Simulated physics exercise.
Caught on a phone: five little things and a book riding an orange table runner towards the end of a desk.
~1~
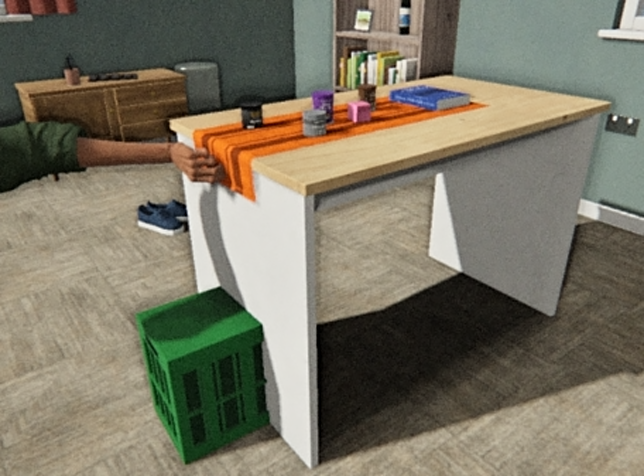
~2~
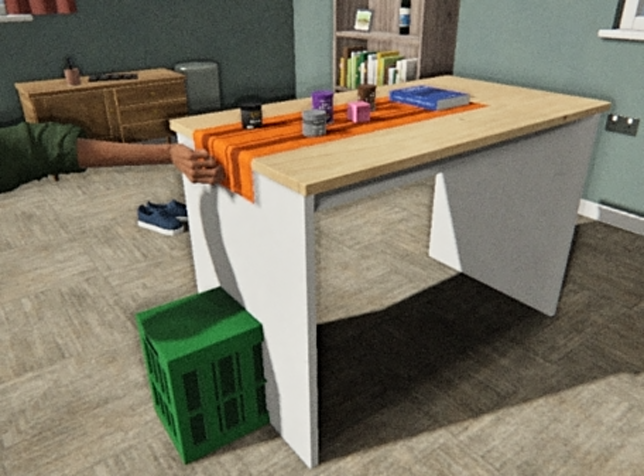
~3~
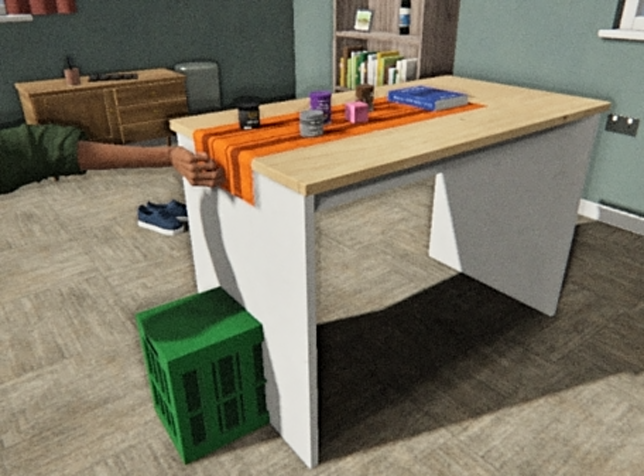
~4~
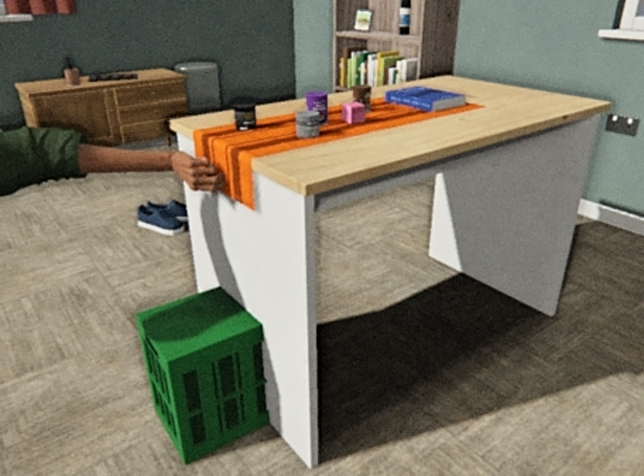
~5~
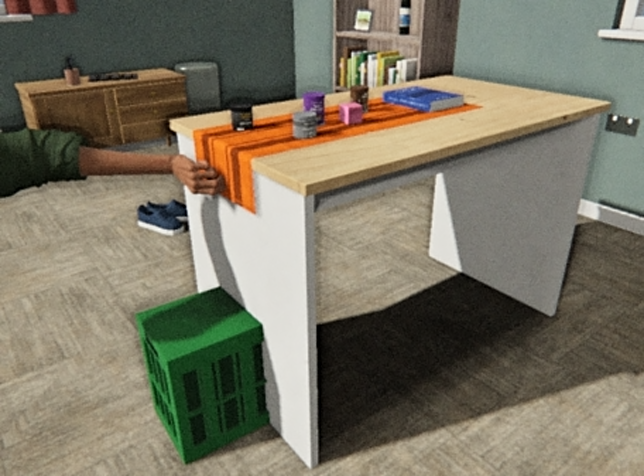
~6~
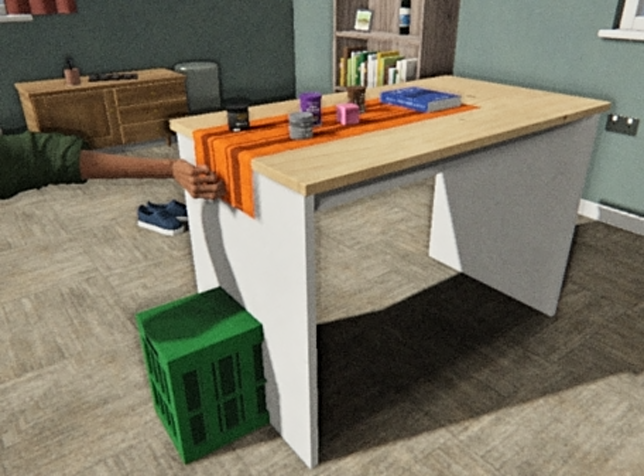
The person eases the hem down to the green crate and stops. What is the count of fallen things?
The desk loses three.
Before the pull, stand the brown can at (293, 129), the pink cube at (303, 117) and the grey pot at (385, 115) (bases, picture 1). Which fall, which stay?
The brown can drops off, the pink cube tumbles off, the grey pot holds on.
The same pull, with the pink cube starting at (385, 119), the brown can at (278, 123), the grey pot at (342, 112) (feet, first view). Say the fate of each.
The pink cube survives, the brown can tumbles off, the grey pot stays on.
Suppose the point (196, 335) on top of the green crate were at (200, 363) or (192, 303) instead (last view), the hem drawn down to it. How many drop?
Over the edge go 4 and 2.
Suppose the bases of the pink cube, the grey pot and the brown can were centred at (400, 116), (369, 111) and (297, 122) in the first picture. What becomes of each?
The pink cube does not fall, the grey pot does not fall, the brown can falls.
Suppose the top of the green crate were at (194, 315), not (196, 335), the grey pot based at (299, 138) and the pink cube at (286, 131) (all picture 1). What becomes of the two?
The grey pot tumbles off, the pink cube comes down.
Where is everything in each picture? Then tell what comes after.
Hem (255, 203); black pot (251, 104); grey pot (314, 112); purple can (323, 93); pink cube (359, 103); brown can (367, 85); top of the crate (196, 335), in the first frame.
Hem (254, 204); black pot (251, 104), in the second frame.
Hem (255, 207); grey pot (311, 113), in the third frame.
Hem (255, 211); purple can (317, 94); top of the crate (196, 335), in the fourth frame.
Hem (256, 215); pink cube (351, 105), in the fifth frame.
Hem (255, 220); black pot (237, 106); grey pot (301, 114); purple can (311, 95); pink cube (348, 105); brown can (357, 87), in the sixth frame.
A little later, hem near (227, 249); black pot gone.
Next, hem on the crate; black pot, grey pot and purple can gone.
When it is over, hem on the crate; black pot, grey pot and purple can gone. The count of fallen things is three.
